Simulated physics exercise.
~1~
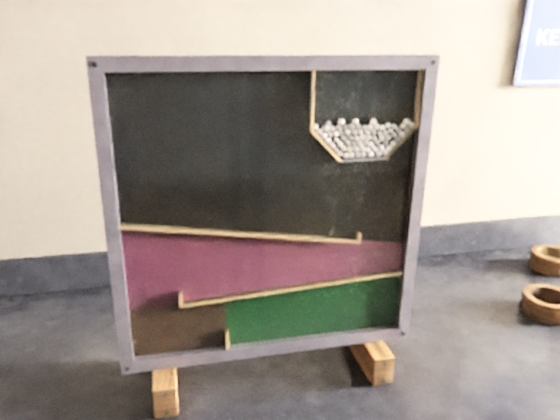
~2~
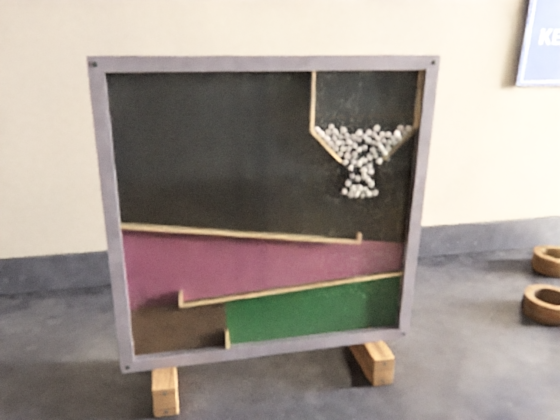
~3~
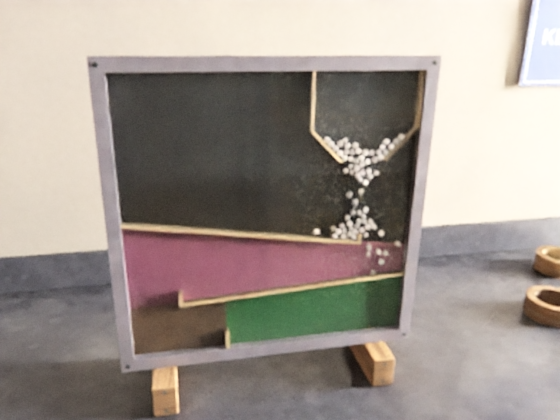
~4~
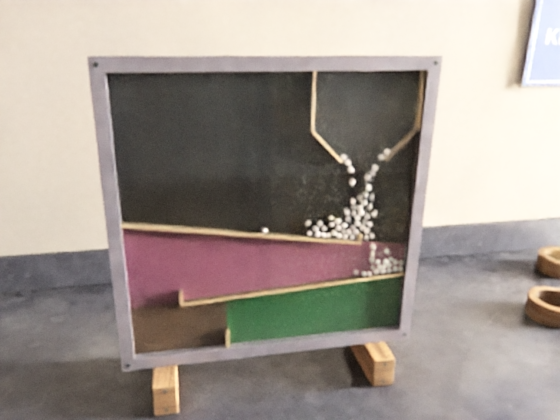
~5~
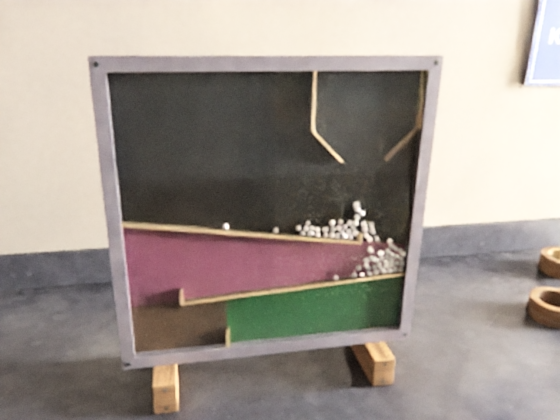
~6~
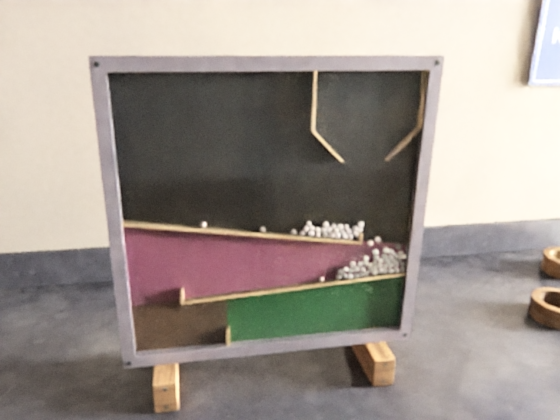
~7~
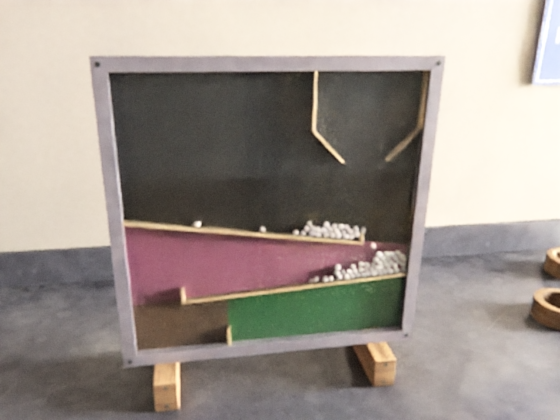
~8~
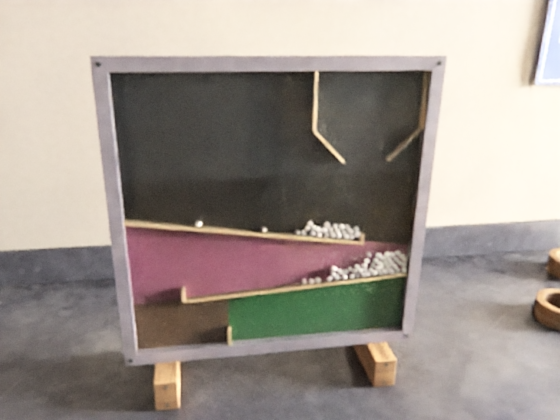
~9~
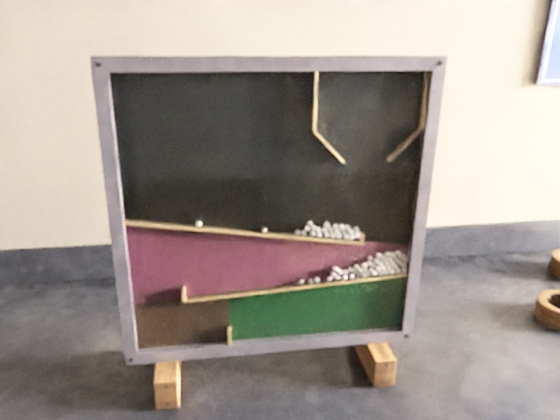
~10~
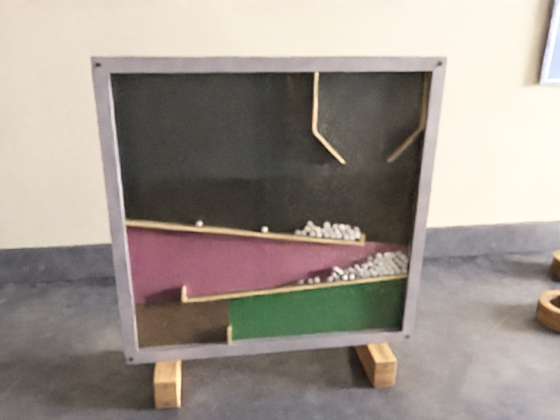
At first, a heap of small whitish pills sits in a hopper at the upper right of a flat, framed box with black, pink, green and brown sections. The hopper's bottom opens and the pills pour down in a narrowing stream. They land on the upper ramp, where some pile up behind its small lip while others spill past its right end onto the lower ramp. A few stragglers roll left along the upper ramp as the hopper empties. Finally everything settles, with the larger heap in pink, the rest in black, and none in green or brown.
